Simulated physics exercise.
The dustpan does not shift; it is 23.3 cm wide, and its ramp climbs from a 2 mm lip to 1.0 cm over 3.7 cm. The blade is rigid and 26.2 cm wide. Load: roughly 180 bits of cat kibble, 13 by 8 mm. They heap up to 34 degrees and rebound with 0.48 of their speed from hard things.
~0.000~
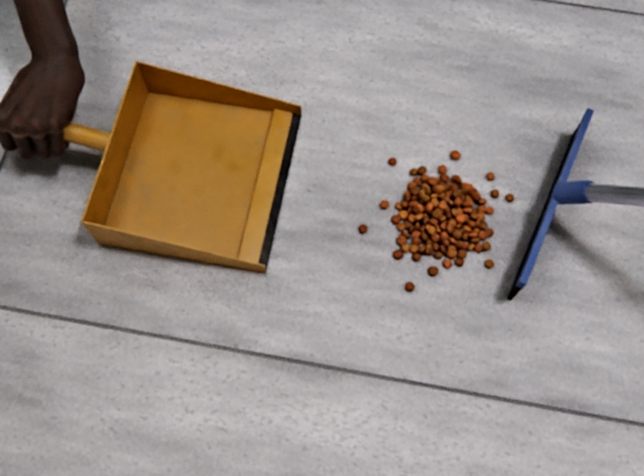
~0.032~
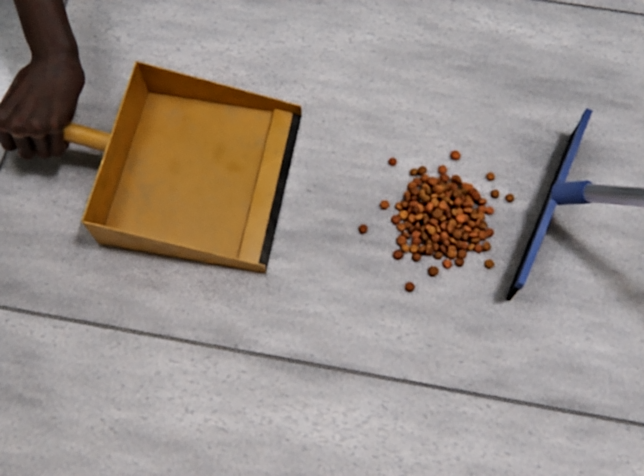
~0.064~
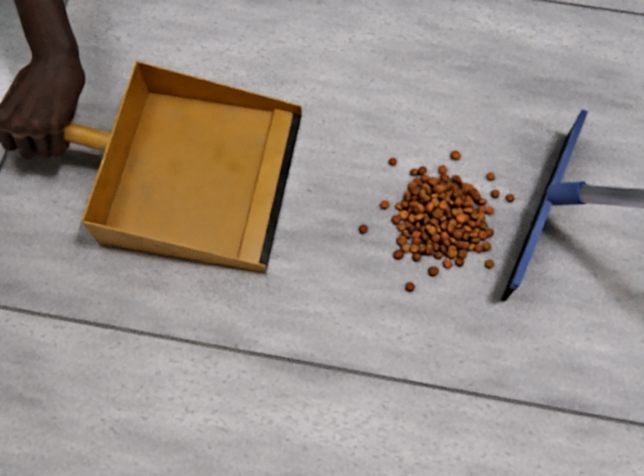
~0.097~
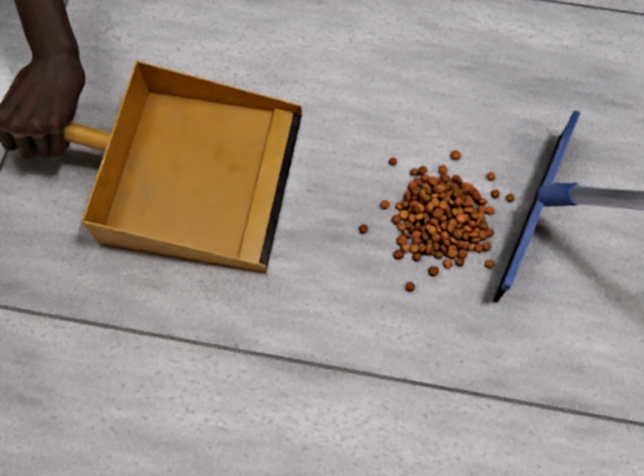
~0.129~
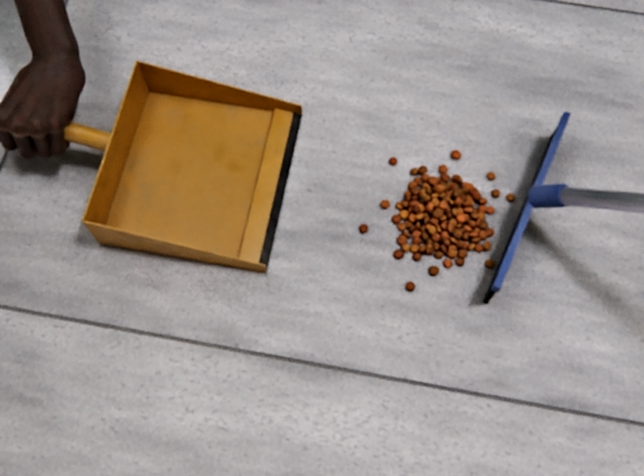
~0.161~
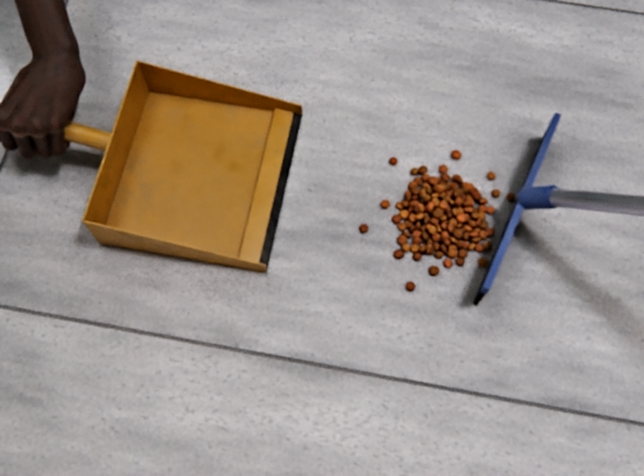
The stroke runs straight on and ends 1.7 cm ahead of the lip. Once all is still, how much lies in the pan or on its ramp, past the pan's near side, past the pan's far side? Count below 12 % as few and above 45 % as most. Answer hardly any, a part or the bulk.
Pan: Hardly any, near side: Hardly any, far side: Hardly any.
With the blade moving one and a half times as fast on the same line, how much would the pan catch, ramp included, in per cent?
Then about 0 per cent.
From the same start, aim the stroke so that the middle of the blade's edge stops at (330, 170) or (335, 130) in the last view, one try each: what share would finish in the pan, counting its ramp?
Some 20 and 25 per cent.
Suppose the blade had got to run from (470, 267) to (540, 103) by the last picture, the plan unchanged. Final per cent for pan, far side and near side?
Pan 25, far 10, near 0.
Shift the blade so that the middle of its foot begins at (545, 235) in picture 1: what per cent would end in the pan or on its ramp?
Some 0 per cent.
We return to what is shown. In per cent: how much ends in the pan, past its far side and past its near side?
Pan 0, near side 5, far side 0.
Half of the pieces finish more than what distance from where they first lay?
About 18 cm.
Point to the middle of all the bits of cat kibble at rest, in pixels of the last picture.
Around (311, 202).
After 0.48 s, middle of the blade 18 cm from the lip; 0 % over the lip, far side 0 %, near side 0 %.
After 0.69 s, middle of the blade 10 cm from the lip; 0 % over the lip, far side 0 %, near side 5 %.
Then, at 1.01 s, middle of the blade 5 cm from the lip; 0 % over the lip, far side 0 %, near side 5 %.
In the end, at 1.4 s, pan 0 %, near side 5 %, far side 0 %, in front of the lip or behind the blade 95 %.
